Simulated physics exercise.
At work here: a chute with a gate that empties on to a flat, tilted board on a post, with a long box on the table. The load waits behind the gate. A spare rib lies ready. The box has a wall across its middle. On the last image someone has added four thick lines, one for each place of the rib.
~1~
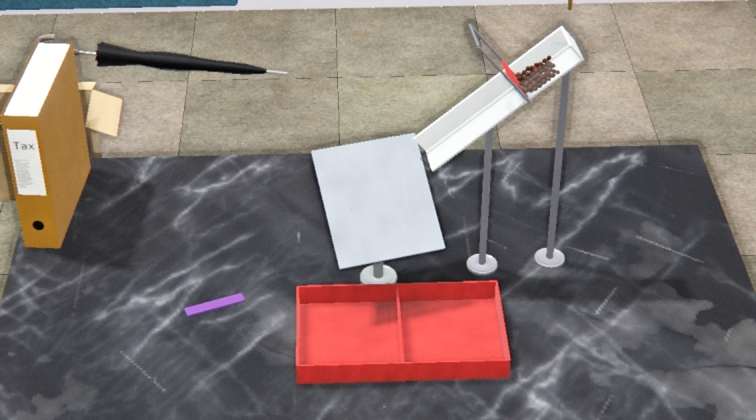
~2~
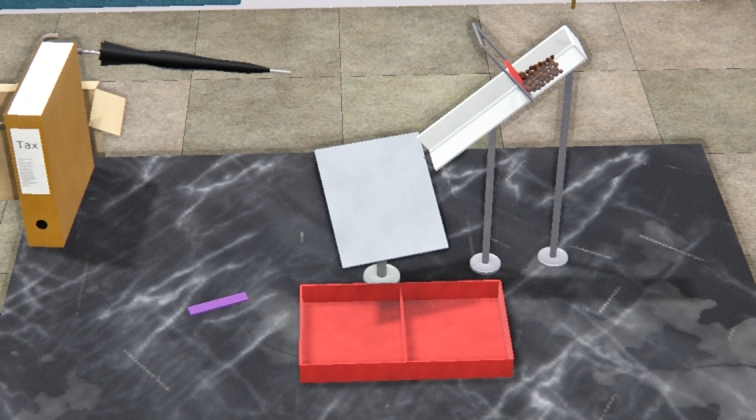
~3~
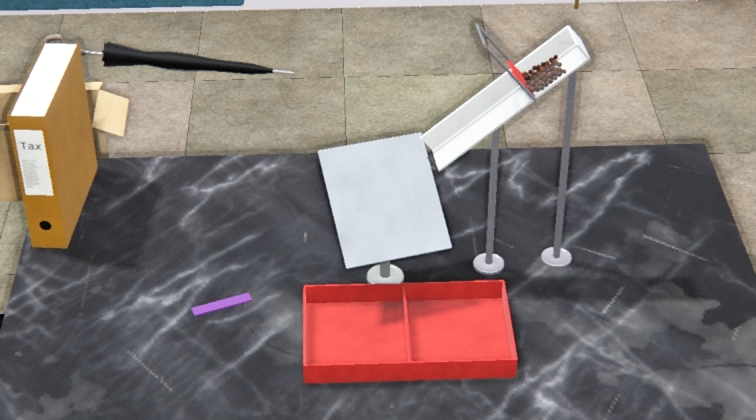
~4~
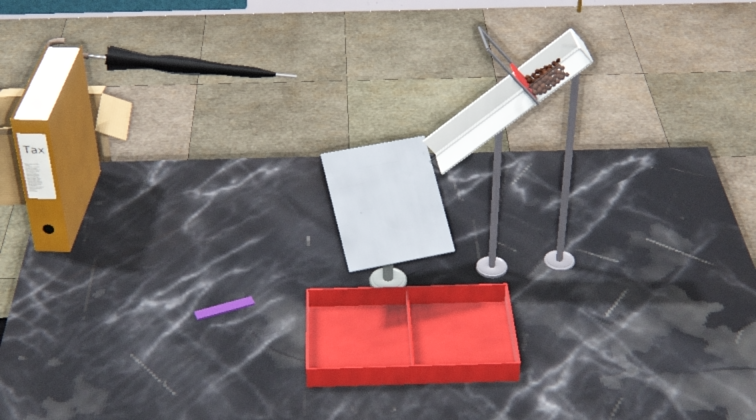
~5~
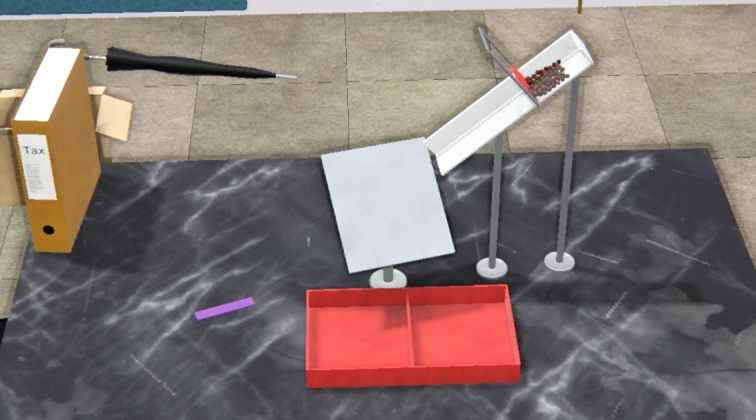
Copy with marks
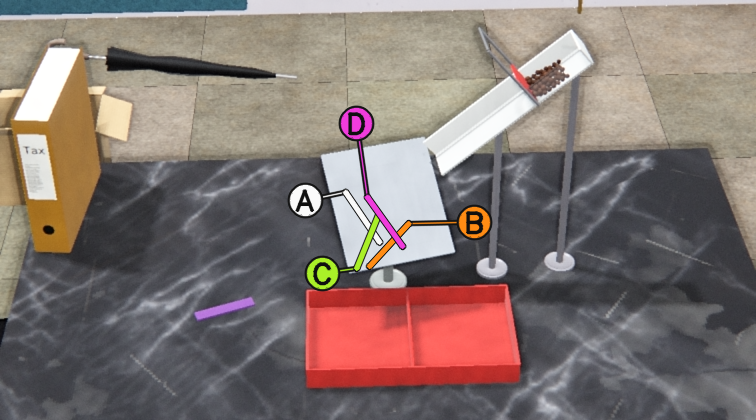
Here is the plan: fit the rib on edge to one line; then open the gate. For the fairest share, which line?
Line A.
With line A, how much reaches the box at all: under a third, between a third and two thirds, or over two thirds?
Over two thirds.
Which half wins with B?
The left half.
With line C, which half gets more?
More lands on the left.
On the marked copy, line A from (345, 192) to (379, 242); line B from (408, 223) to (369, 266); line C from (378, 214) to (356, 268); line D from (367, 197) to (402, 246).
Choosing A, of what is caught, roughly half in the left half, roughly half in the right.
Choosing B, of what is caught, almost all in the left half, about a tenth in the right.
Choosing C, of what is caught, the larger part in the left half, about a tenth in the right.
Choosing D, of what is caught, about a tenth in the left half, almost all in the right.
